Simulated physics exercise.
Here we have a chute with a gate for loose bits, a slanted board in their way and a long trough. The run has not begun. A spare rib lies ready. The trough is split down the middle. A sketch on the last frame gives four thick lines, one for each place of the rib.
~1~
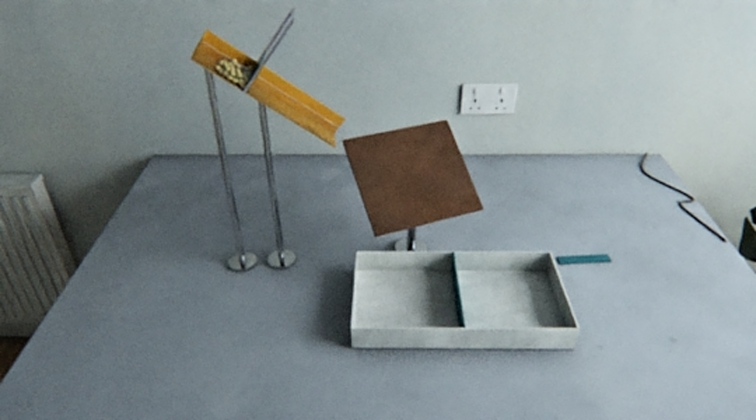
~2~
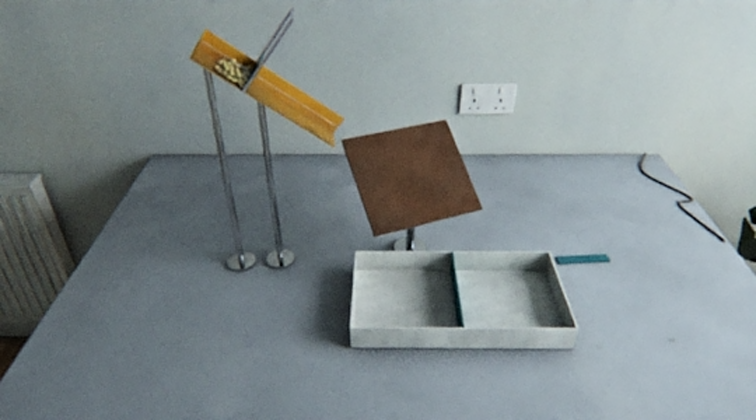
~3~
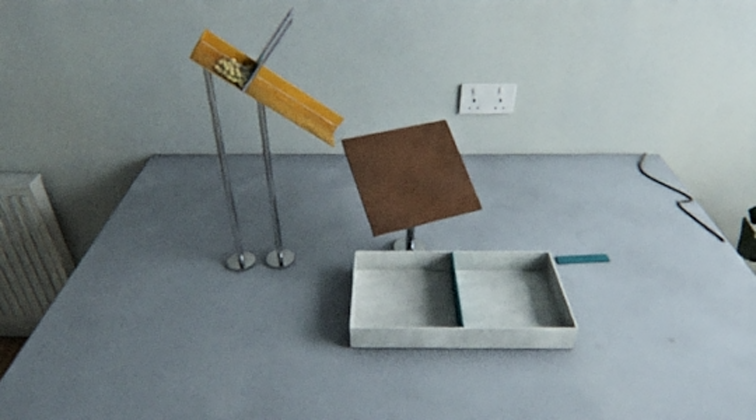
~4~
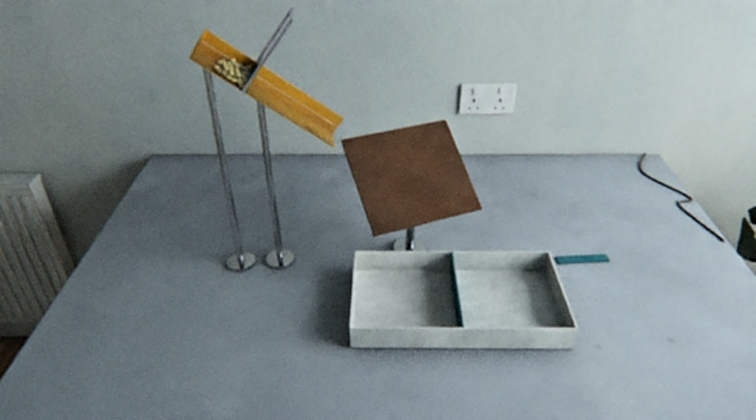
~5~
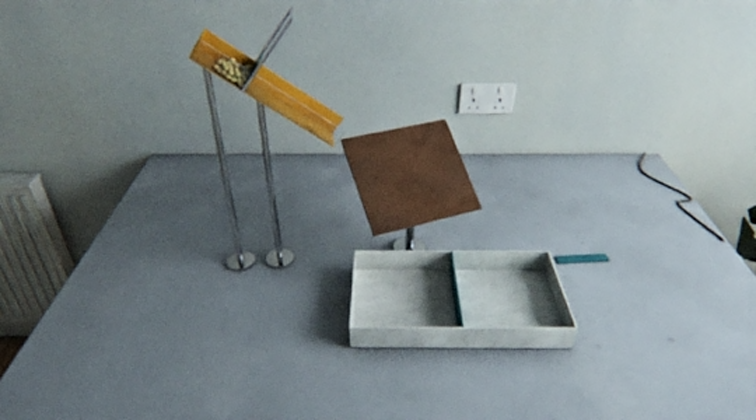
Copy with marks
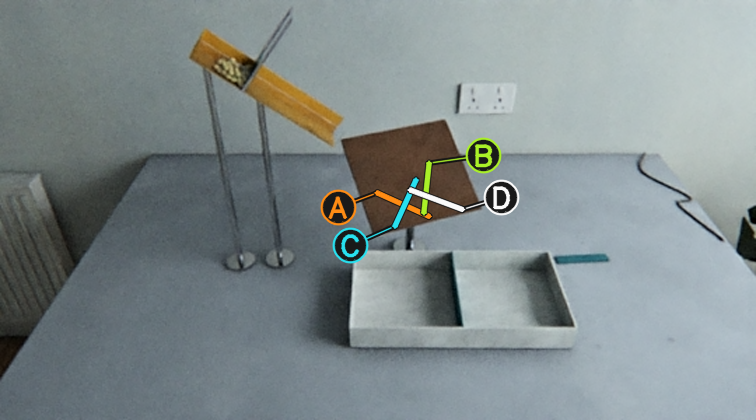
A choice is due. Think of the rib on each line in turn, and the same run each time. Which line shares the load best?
Go for D.
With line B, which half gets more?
Left.
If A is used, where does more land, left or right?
Right.
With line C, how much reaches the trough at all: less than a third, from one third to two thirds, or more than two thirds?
More than two thirds.
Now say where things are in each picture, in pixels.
The first frame shows load behind the gate (236, 72), soya beans; lip of the chute (335, 140), sloping fairly steeply.
The second frame shows middle of the board (413, 174), tilted fairly steeply; middle of its low edge (431, 222); of its high edge (395, 129).
The third frame shows front corners of the trough (351, 328) and (578, 328); front end of its middle wall (464, 328); gate still shut (259, 63).
The fourth frame shows middle of the load (234, 71); lip (333, 140).
The fifth frame shows middle of the load (234, 71); lip (333, 140).
On the marked copy, line A from (377, 192) to (429, 216); line B from (429, 163) to (423, 212); line C from (416, 179) to (394, 226); line D from (410, 190) to (462, 209).
With A, of what is caught, just a few in the left half, almost all in the right.
With B, of what is caught, almost all in the left half, about a tenth in the right.
With C, of what is caught, almost all in the left half, about a tenth in the right.
With D, of what is caught, roughly half in the left half, roughly half in the right.
